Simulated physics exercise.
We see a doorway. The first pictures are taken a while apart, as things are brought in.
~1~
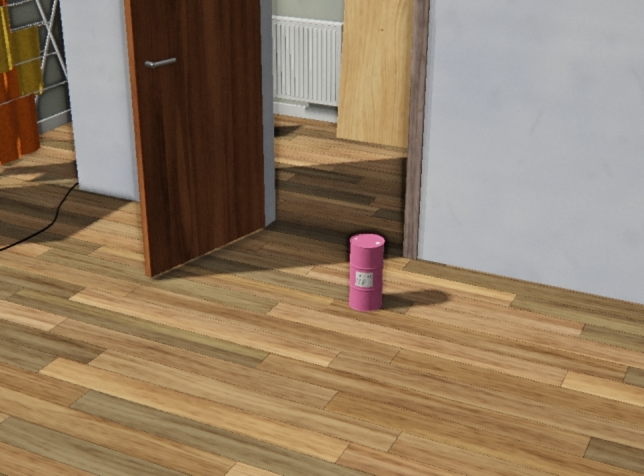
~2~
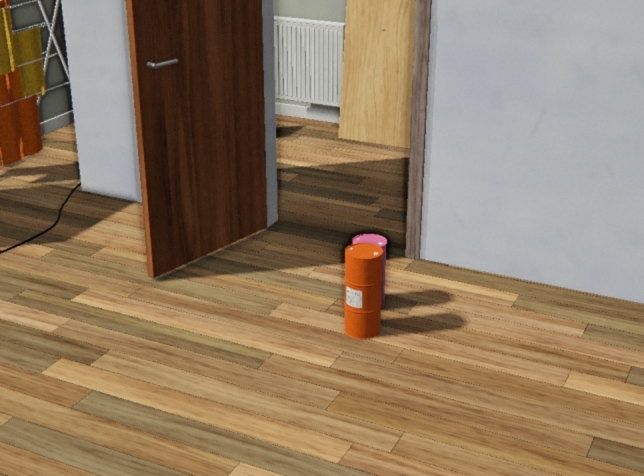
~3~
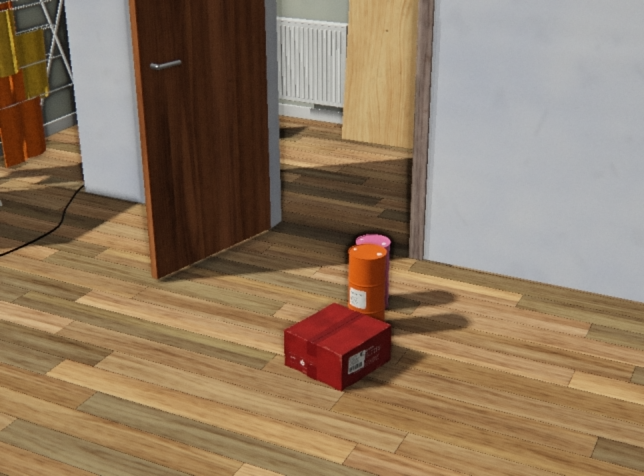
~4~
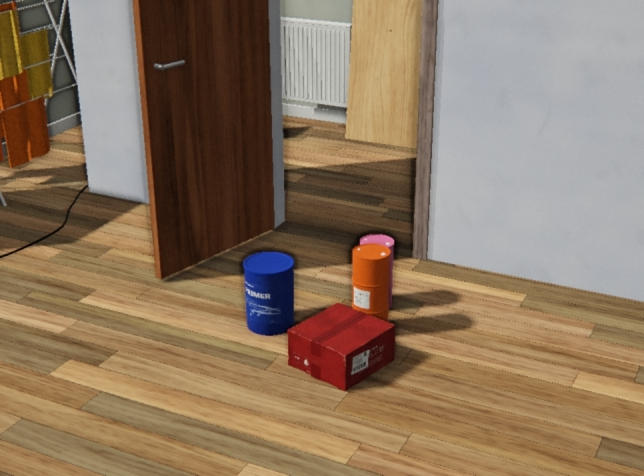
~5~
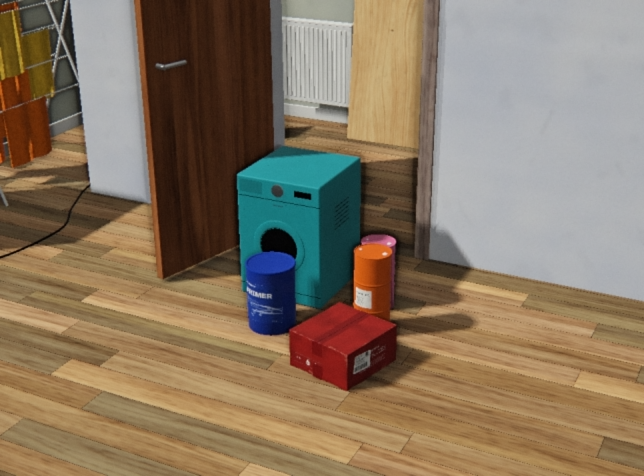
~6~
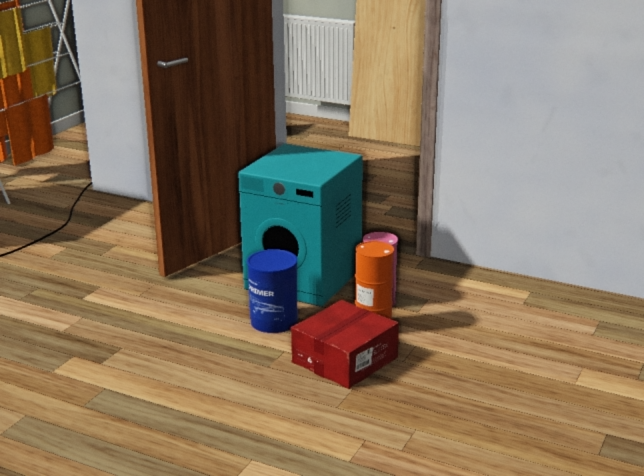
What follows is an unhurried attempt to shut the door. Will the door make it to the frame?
In the end the door stops short.
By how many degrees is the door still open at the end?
About 75°.
Then, 0.40 s past the last view, door 94° open.
Then, 0.60 s past the last view, door 82° open.
Then, 0.70 s past the last view, door 75° open.
Finally, door 74° open; all 5 still in place. Final places as the last picture's camera would see them, turquoise appliance near (305, 222).
